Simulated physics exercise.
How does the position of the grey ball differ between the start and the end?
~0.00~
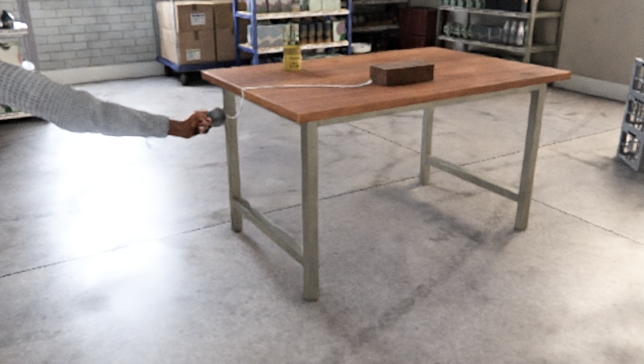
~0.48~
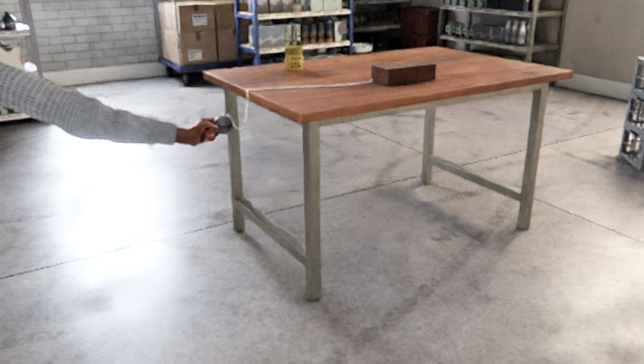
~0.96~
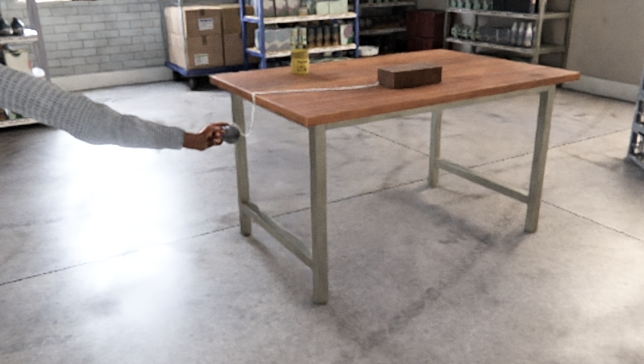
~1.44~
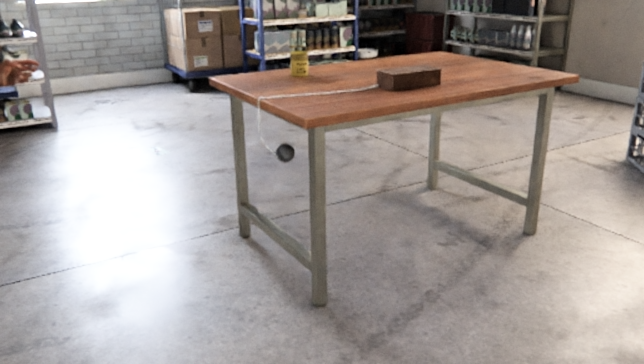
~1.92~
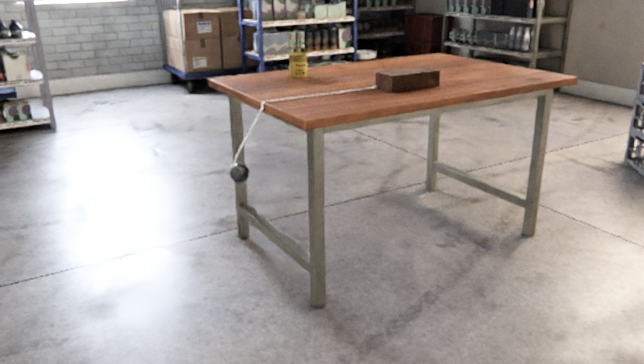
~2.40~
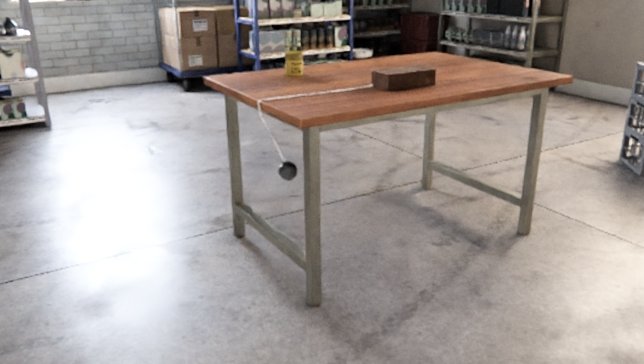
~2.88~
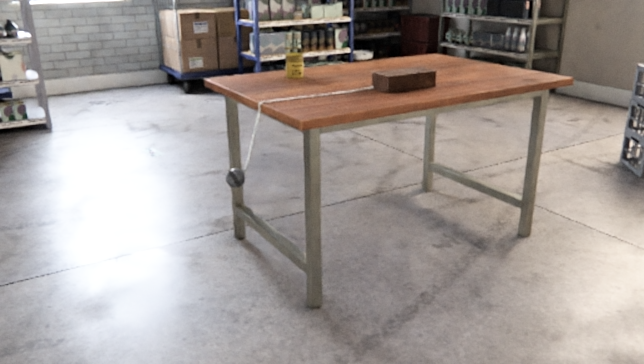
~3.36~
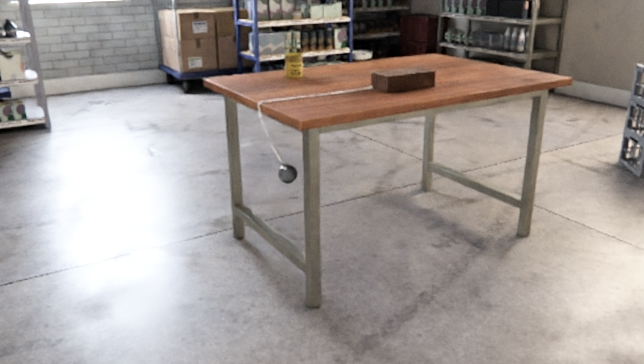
At the start a hand holds the grey ball out beside the left end of the table. At the end it hangs in the air on its ribbon, lower and farther right, below the tabletop's edge.
A grey ball on a ribbon, released by a hand, swings beneath the table edge.
